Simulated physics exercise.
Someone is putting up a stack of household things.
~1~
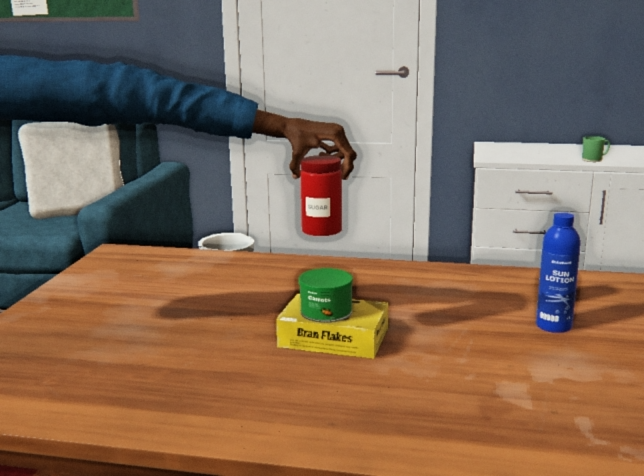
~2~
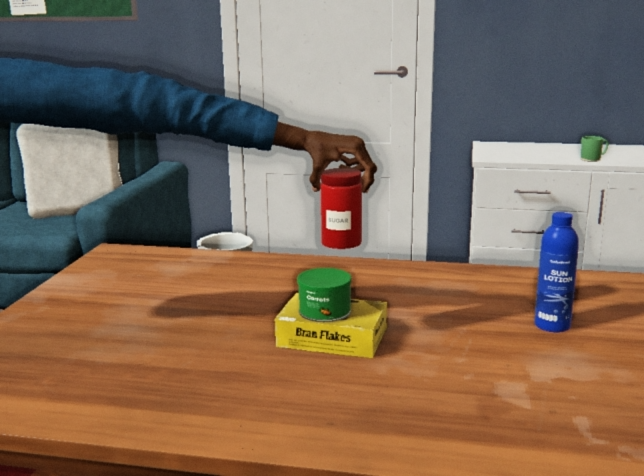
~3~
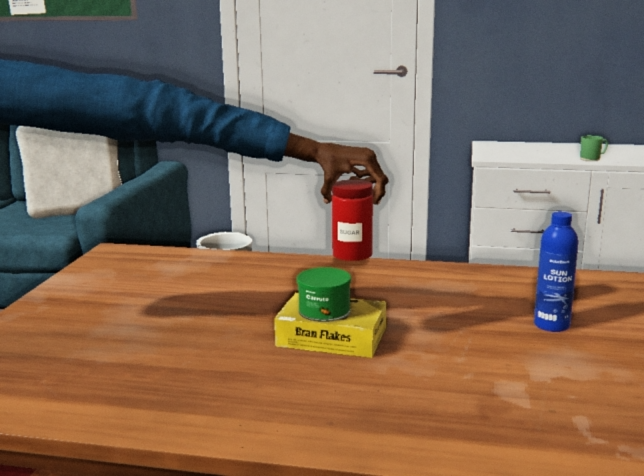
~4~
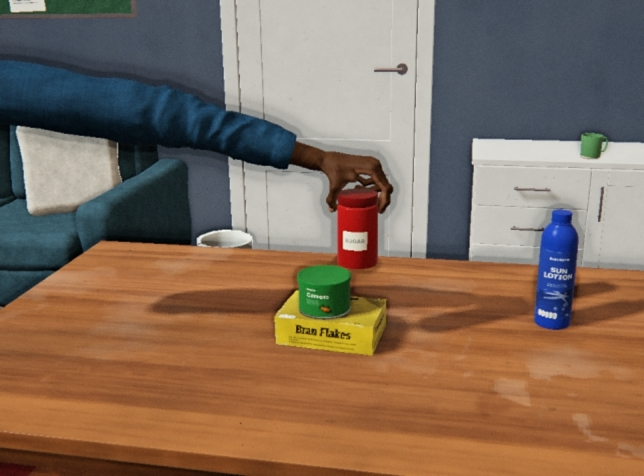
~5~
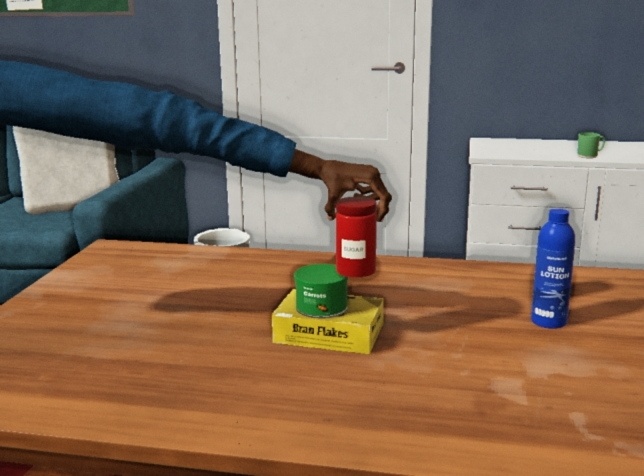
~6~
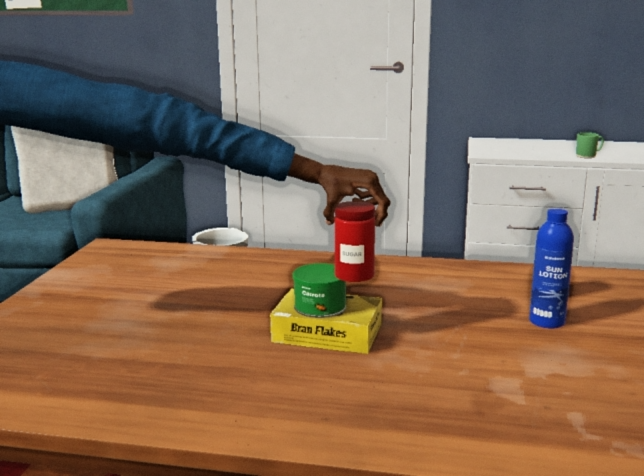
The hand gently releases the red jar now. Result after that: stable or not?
Unsteady.
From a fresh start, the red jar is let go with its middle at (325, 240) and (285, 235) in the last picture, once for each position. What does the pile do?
With the first placement the pile remains stable, with the second it tips over.
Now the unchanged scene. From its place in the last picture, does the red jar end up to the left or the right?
Toward the right-hand side.
Then, 0.40 s later than the last frame, red jar now fallen.
Then, 0.60 s later than the last frame, things are still on the move.
Then, 1.60 s later than the last frame, nothing new.
When it is over, fallen, red jar; the other 4 as before. End places, in pixels of the last picture, red jar near (445, 313). The pile loses its balance.
